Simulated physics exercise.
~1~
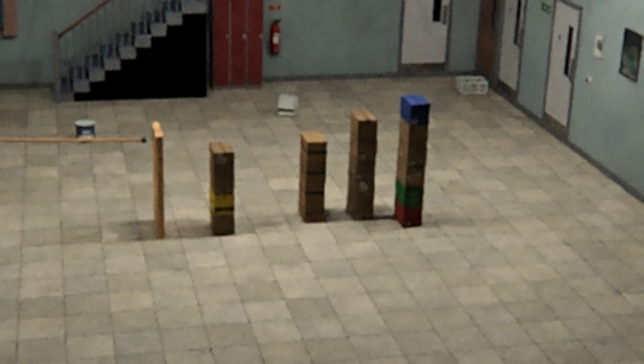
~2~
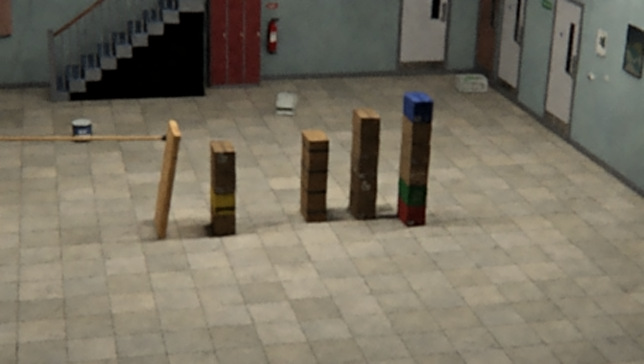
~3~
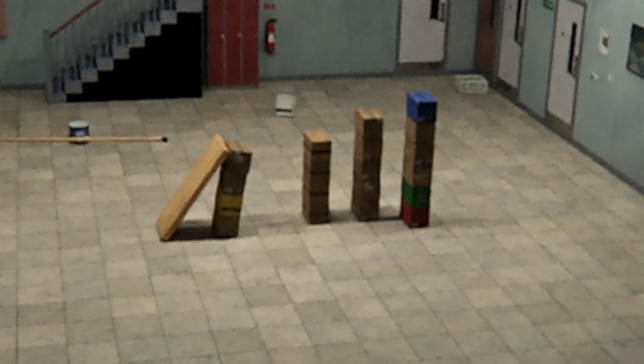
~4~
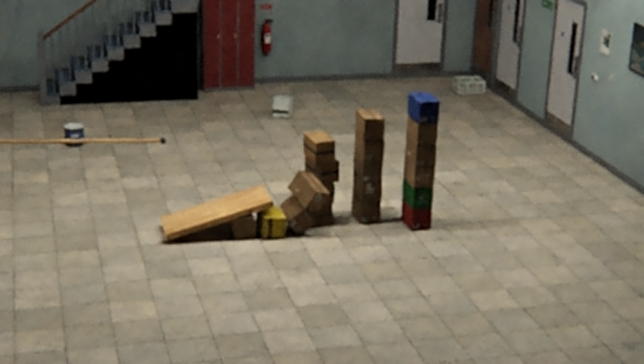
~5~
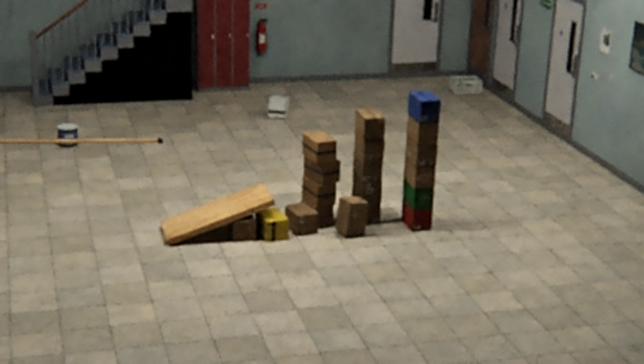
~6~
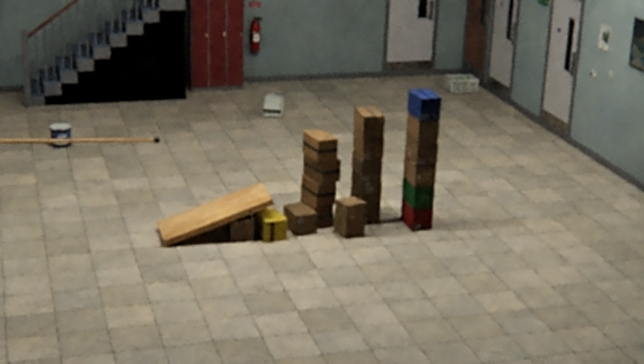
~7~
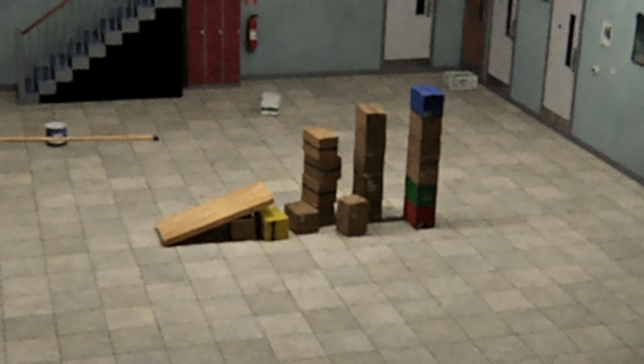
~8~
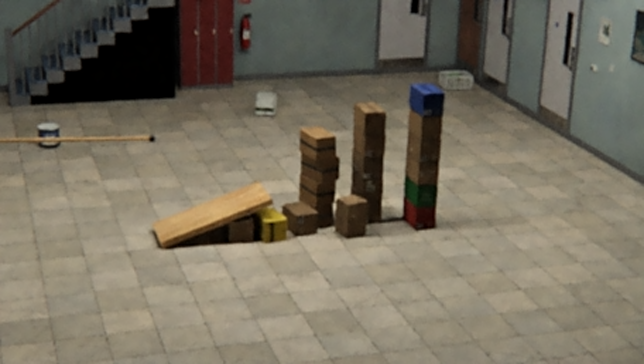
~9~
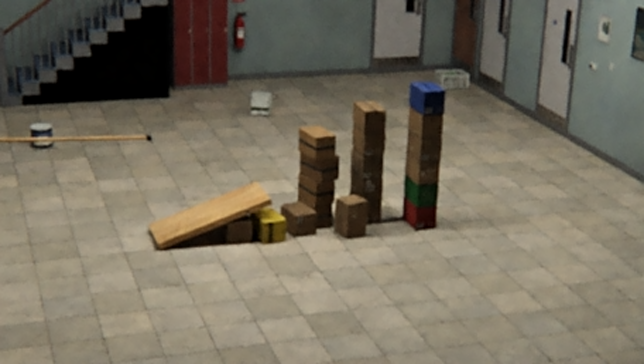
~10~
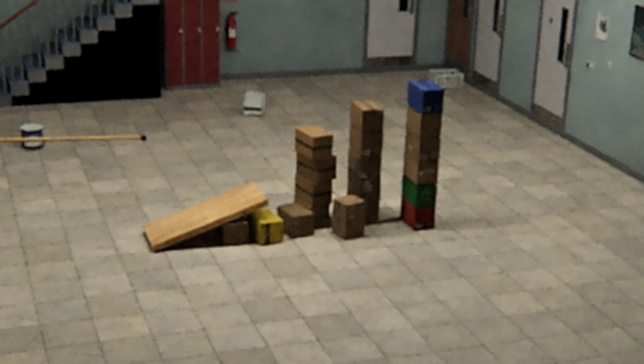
In a tiled hall with blue-grey walls, a staircase and red lockers, the view looks down from a height and drifts slightly sideways. A tall wooden board stands at the left of four stacks of brown cartons, one with a yellow carton, the tallest topped with blue above green and red. A long pole pushes the board rightward, and it tips onto the nearest stack. That stack topples, spilling its cartons against and past the second, which is left uneven but standing. The board rests slanted on the fallen cartons, the yellow one beside it, while the blue carton stays up.
